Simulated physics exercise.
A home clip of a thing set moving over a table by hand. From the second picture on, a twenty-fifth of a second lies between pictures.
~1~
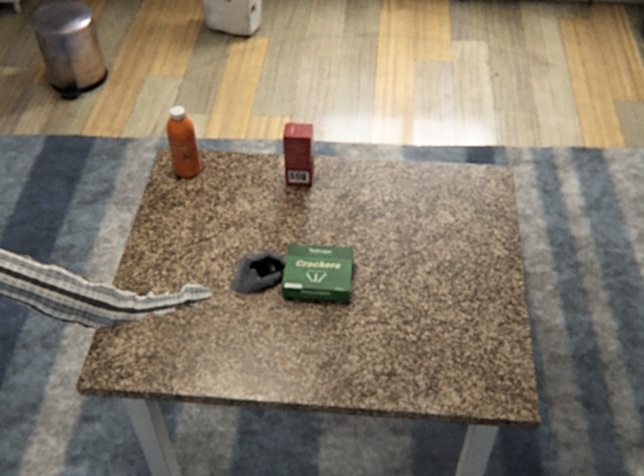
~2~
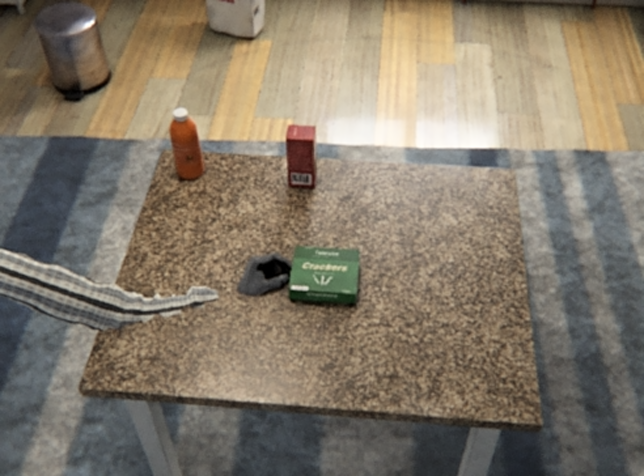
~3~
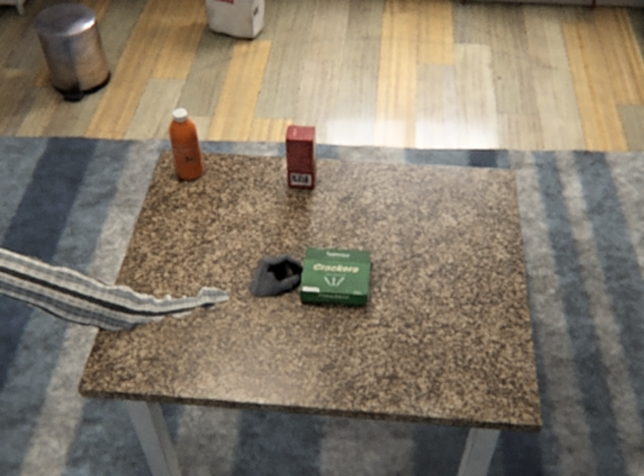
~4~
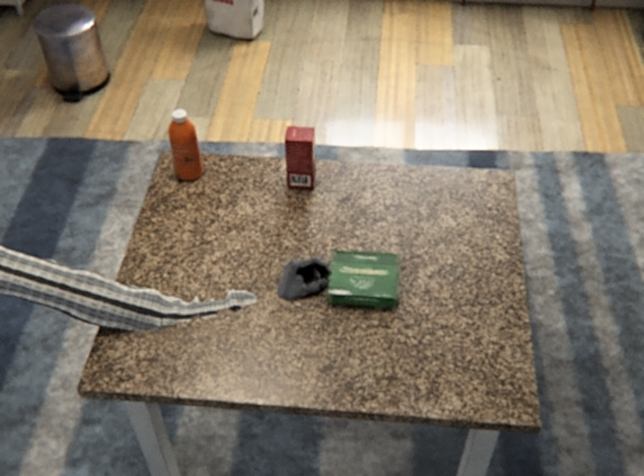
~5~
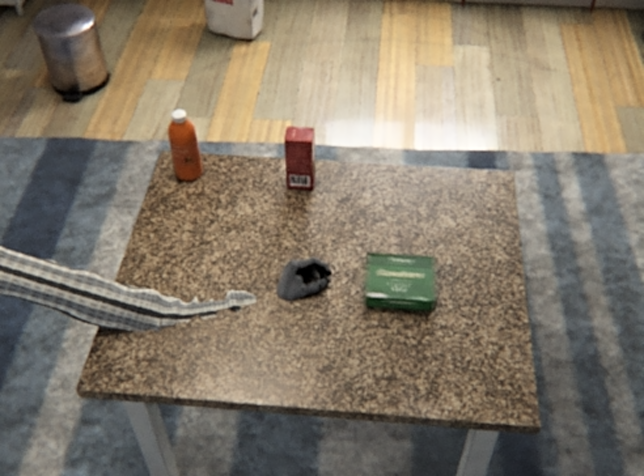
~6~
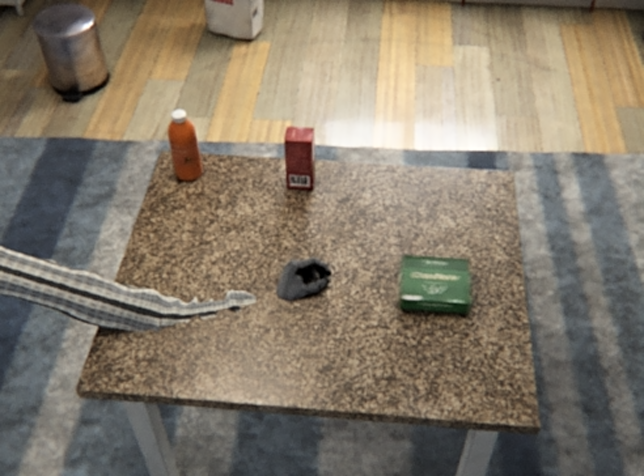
A gray-tipped striped arm pushes a green crackers box right, then the box slides on alone.
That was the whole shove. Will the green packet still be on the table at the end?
The green packet goes over the edge.
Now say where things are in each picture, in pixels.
The first picture shows under the hand; green packet (318, 272).
The second picture shows under the hand; green packet (325, 274).
The third picture shows under the hand; green packet (336, 275).
The fourth picture shows green packet (364, 278).
The fifth picture shows green packet (400, 281) displaced a little.
The sixth picture shows green packet (435, 284) displaced about its own width.
Then, 0.30 s past the last view, green packet now off the table.
Then, 0.50 s past the last view, things are still on the move.
Finally, off the table, green packet.
